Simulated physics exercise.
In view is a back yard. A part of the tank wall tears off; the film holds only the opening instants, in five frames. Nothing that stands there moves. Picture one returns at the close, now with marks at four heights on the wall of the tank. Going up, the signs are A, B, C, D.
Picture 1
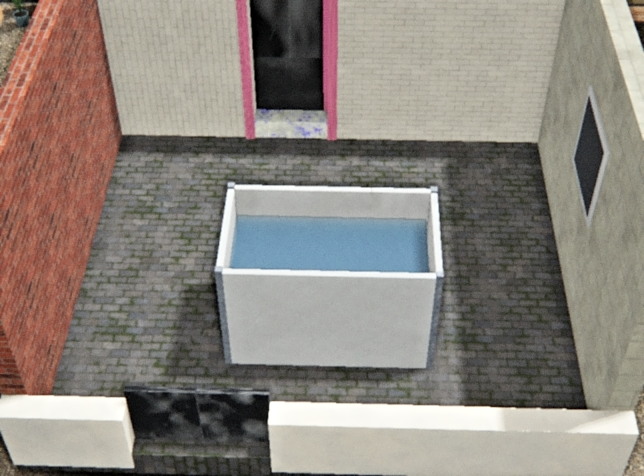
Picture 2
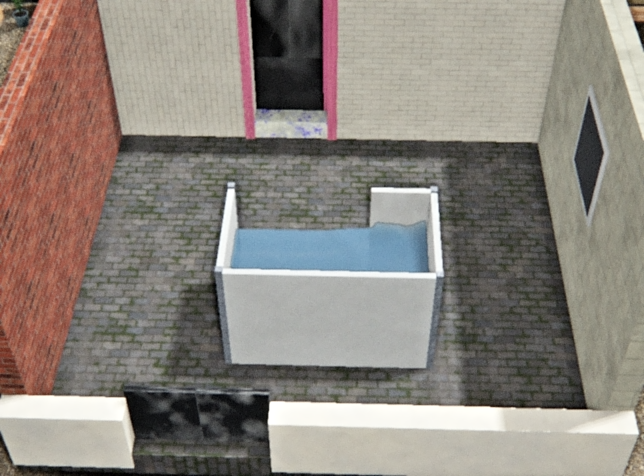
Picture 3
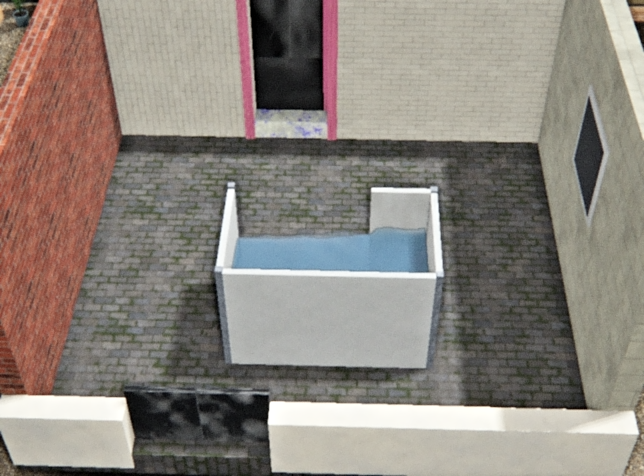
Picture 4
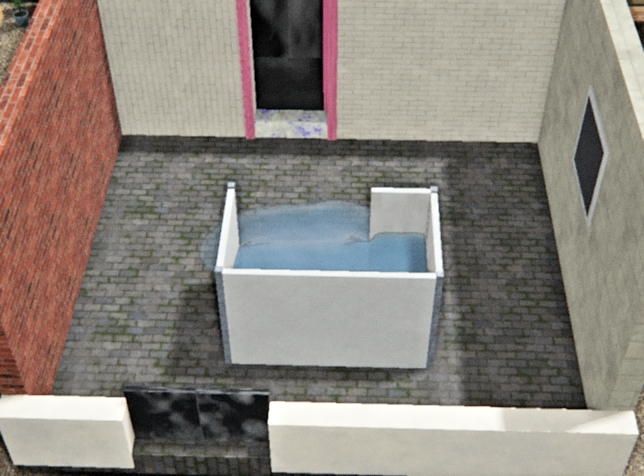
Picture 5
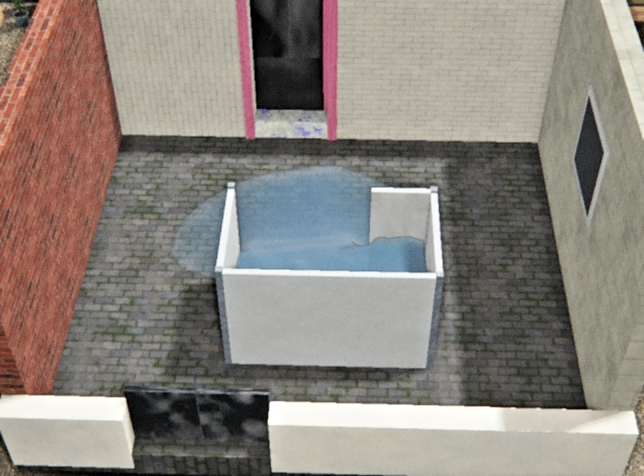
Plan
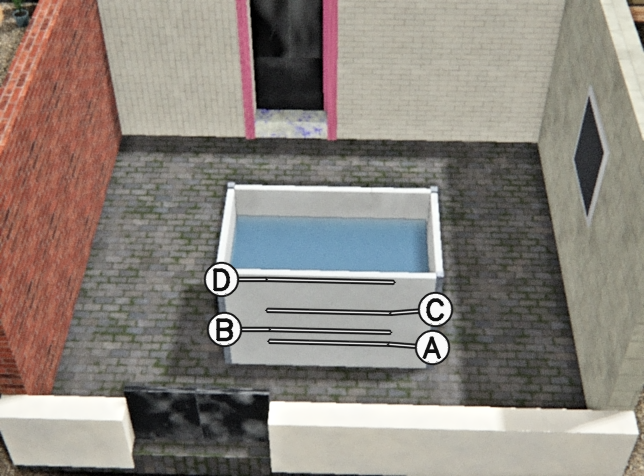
The video shows a white rectangular tank of blue water in a paved, walled yard with a pink-framed doorway; most of its back wall disappears, and water pours out behind it, spreading across the paving toward the left.
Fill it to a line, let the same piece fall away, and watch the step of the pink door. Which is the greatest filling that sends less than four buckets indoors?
Take B.
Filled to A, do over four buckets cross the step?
No, not at all.
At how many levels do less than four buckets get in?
Two of them.
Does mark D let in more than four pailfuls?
Yes.
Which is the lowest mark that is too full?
That would be C.
In white, A at (329, 342); B at (329, 330); C at (329, 311); D at (329, 280); from the bottom up A, B, C, D.
For mark A, nothing gets over.
For mark B, a bucket or two gets in.
For mark C, about 10 bucketfuls get in.
For mark D, dozens of bucketfuls pour in.
